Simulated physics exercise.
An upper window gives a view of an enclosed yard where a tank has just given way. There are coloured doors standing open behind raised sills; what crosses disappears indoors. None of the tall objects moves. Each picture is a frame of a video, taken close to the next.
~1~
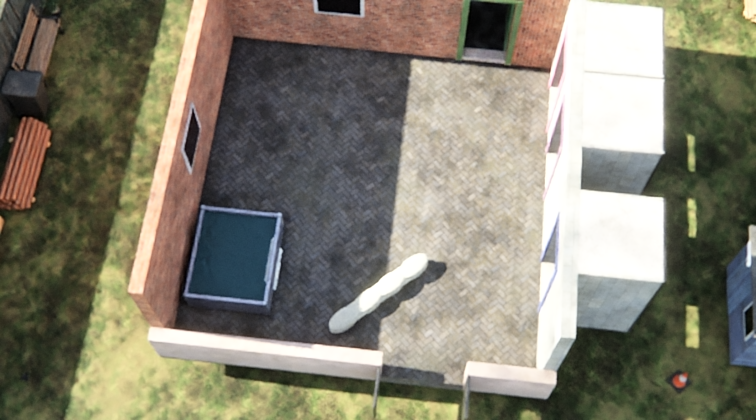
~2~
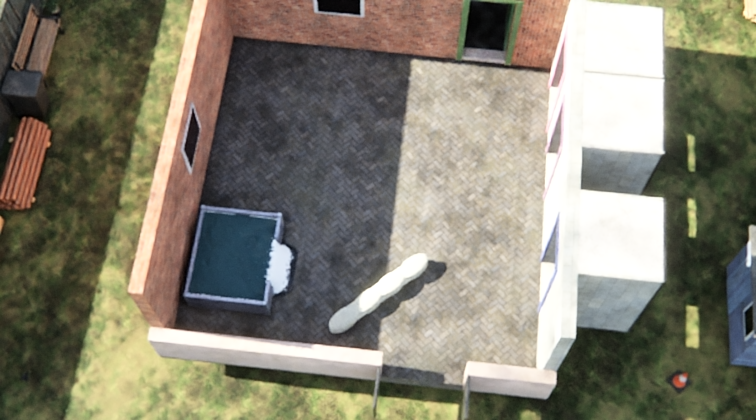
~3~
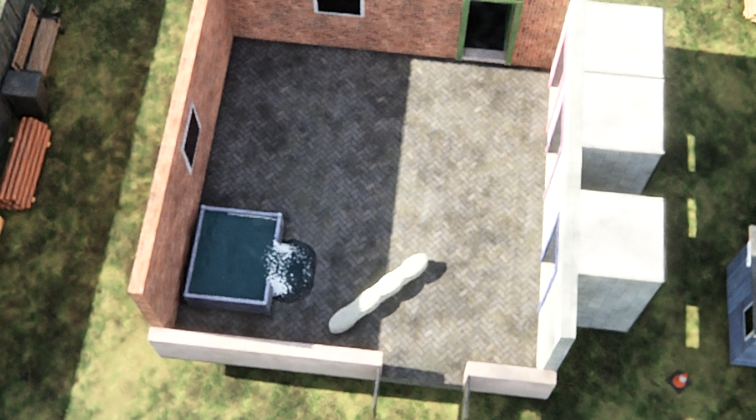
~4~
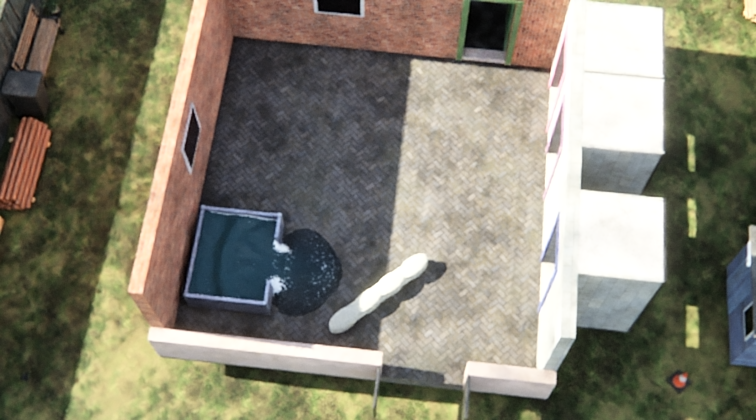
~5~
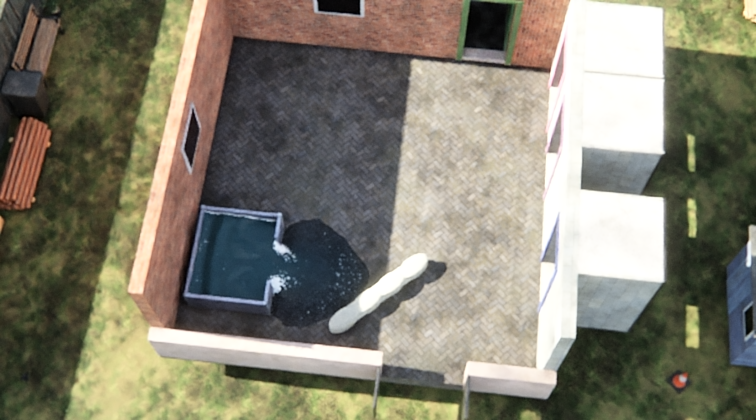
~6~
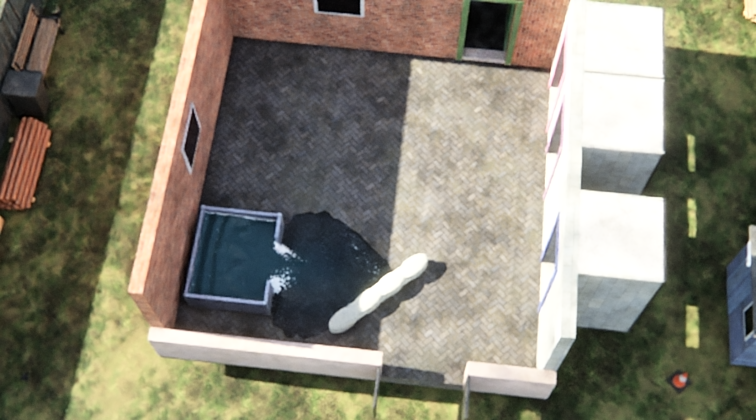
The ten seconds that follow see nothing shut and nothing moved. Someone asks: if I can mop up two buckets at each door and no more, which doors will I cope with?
The pink door doesn't get too much water coming through. The blue door doesn't get too much water coming through. The purple door doesn't get too much water coming through. The green door doesn't get too much water coming through.
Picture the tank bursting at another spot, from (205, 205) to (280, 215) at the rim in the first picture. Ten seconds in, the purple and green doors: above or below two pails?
Result: Purple stays unflooded, green stays unflooded.
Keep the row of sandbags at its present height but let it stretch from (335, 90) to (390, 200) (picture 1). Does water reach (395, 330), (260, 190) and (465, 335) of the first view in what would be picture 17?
Spot one: Drenched; spot two: Still bare; spot three: Drenched.
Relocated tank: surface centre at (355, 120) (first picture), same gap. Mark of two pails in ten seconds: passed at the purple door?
Result for purple: It tops the limit.
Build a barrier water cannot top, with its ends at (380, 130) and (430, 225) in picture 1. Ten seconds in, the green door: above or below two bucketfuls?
Green door: Undershoots.
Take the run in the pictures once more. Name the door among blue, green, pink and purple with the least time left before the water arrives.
Answer: The purple one.
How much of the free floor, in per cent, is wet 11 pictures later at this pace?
It comes to 25 per cent.
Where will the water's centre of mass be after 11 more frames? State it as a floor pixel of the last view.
Point: (308, 261).
A moment on, water covers 15 % of the floor; the pink door not reached, the blue door not reached, the purple door not reached, the green door not reached.
Next, water covers 25 % of the floor; the pink door not reached, the blue door not reached, the purple door not reached, the green door not reached.
Then, water covers 35 % of the floor; the pink door wet at the sill, nothing in, the blue door not reached, the purple door under two buckets in, the green door not reached.
Later, water covers 50 % of the floor; the pink door wet at the sill, nothing in, the blue door wet at the sill, nothing in, the purple door under two buckets in, the green door wet at the sill, nothing in.
In the end, water covers 65 % of the floor; the pink door under two buckets in, the blue door wet at the sill, nothing in, the purple door under two buckets in, the green door wet at the sill, nothing in.
